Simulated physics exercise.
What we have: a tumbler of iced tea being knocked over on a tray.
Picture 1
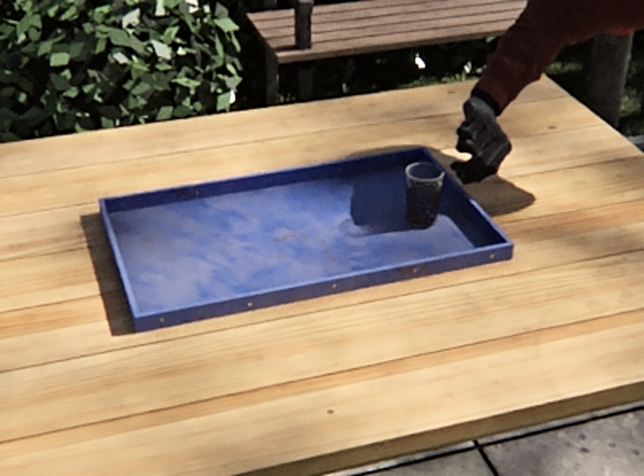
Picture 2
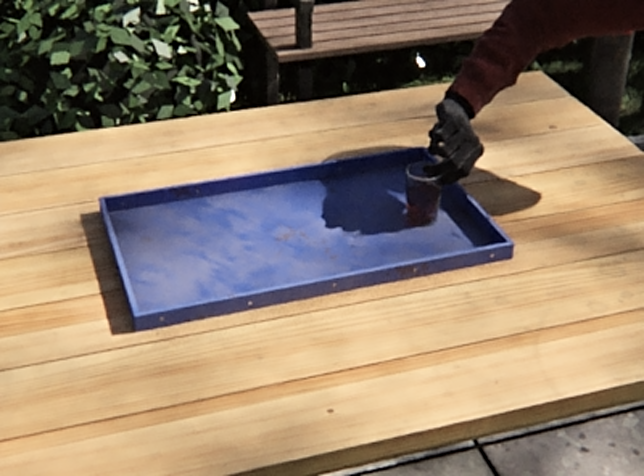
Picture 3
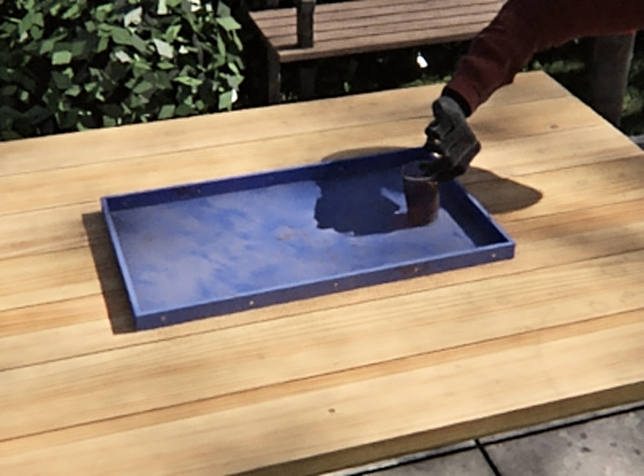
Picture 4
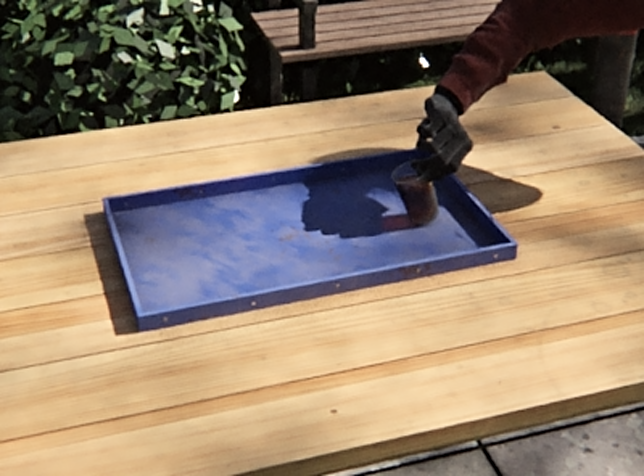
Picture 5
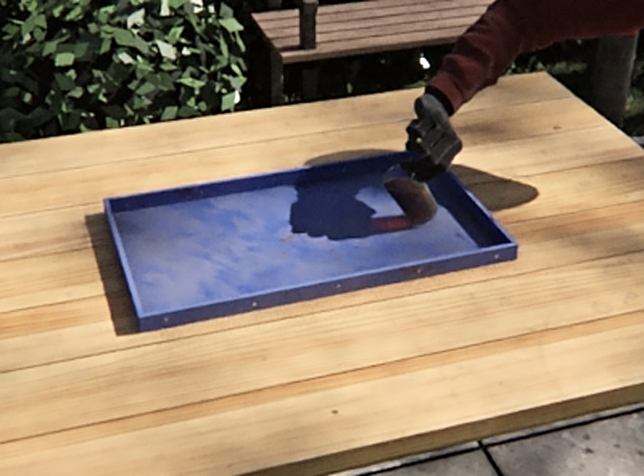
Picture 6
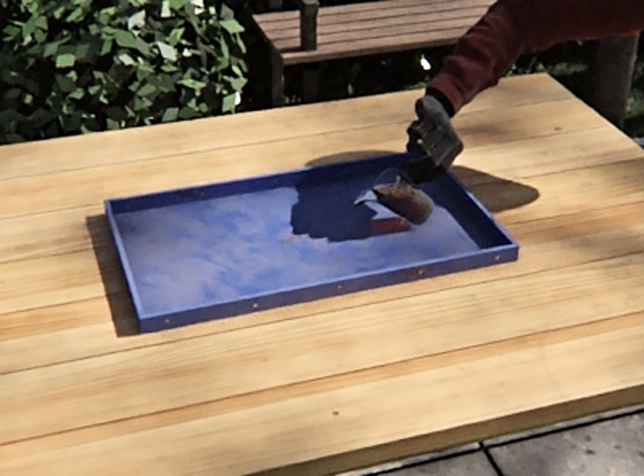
On a sunlit patio, a pale wooden table is seen from above at an angle, with a slatted bench and leafy bushes behind it. A shallow blue tray lies on the table, holding a dark tumbler of drink near its right end. A dark-gloved hand in a maroon sleeve reaches in from the upper right and pushes the tumbler, which tilts steeply leftward.
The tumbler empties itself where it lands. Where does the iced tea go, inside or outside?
It keeps within the tray.
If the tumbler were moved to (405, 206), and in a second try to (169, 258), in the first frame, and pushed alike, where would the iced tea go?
In the first try it keeps within the tray; in the second it escapes from the tray.
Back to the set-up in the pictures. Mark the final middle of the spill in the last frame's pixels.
Close to (216, 247).
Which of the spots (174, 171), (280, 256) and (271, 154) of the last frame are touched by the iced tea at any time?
In turn: Not reached, wet, dry.
Soon after, the tumbler lies in the tray; the puddle covers about as much as a plate; all of it is inside the rim.
Later, the puddle covers about as much as a tray; all of it is inside the rim.
In the end, the puddle covers about as much as a tray; all of it is inside the rim.
